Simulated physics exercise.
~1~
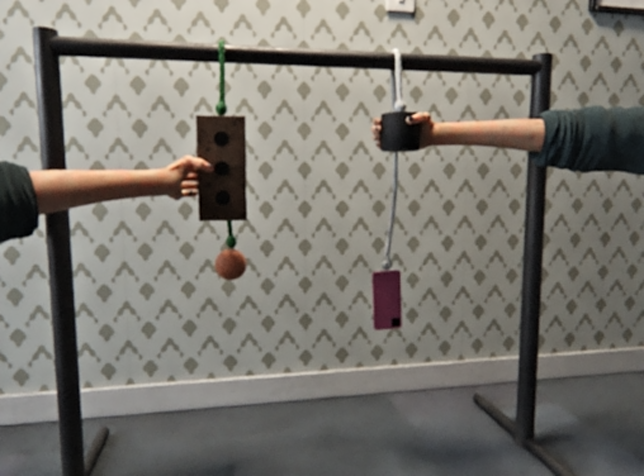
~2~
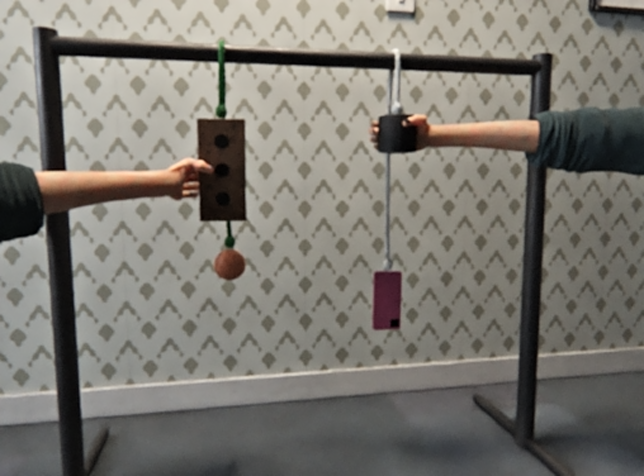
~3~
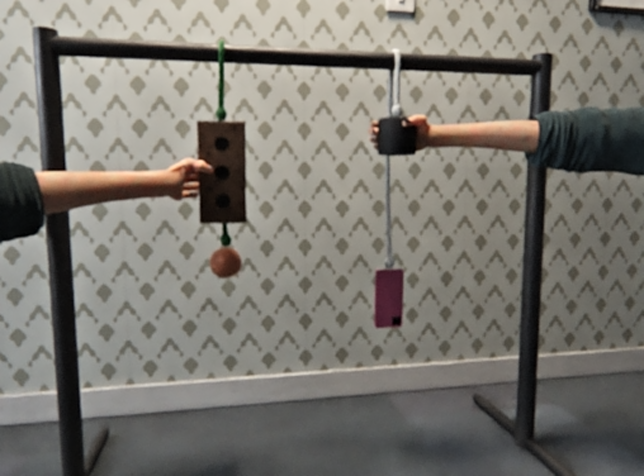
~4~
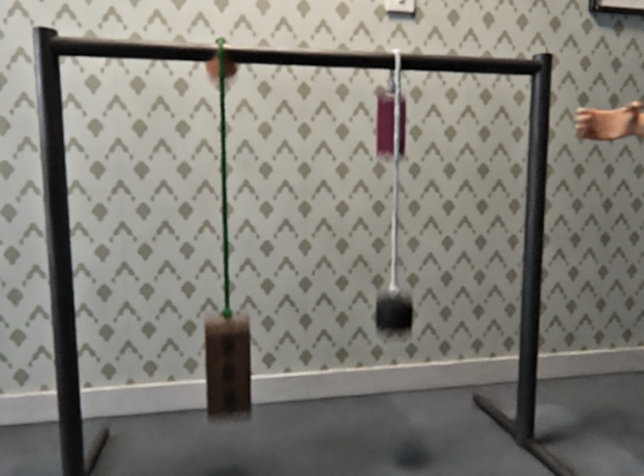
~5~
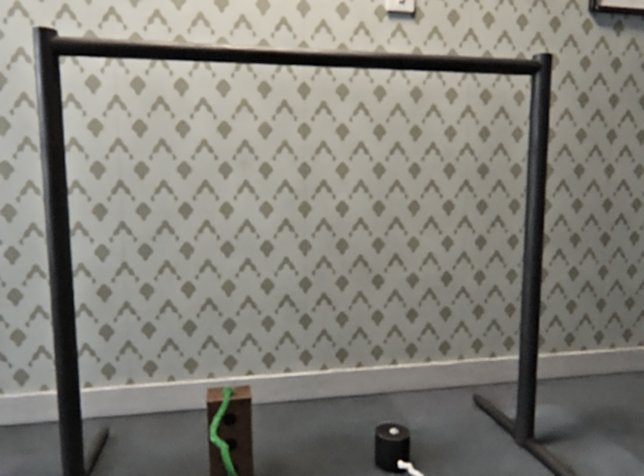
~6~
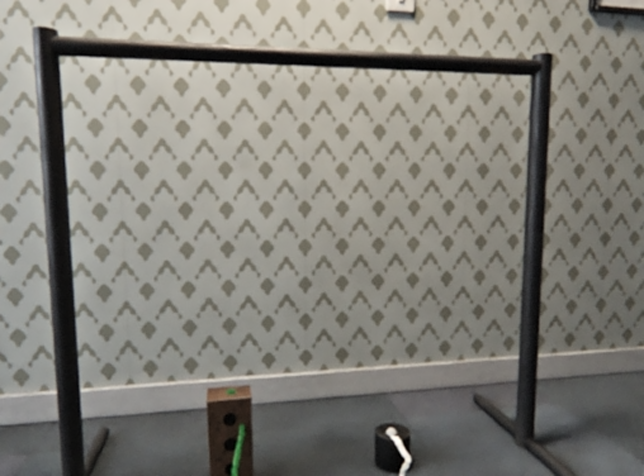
The clip shows two hands holding a brick and a black cylinder on ropes draped over a rail, with a round object and a purple slab hanging below. The hands let go, the brick and cylinder drop as the smaller objects rise, and both end on the floor.
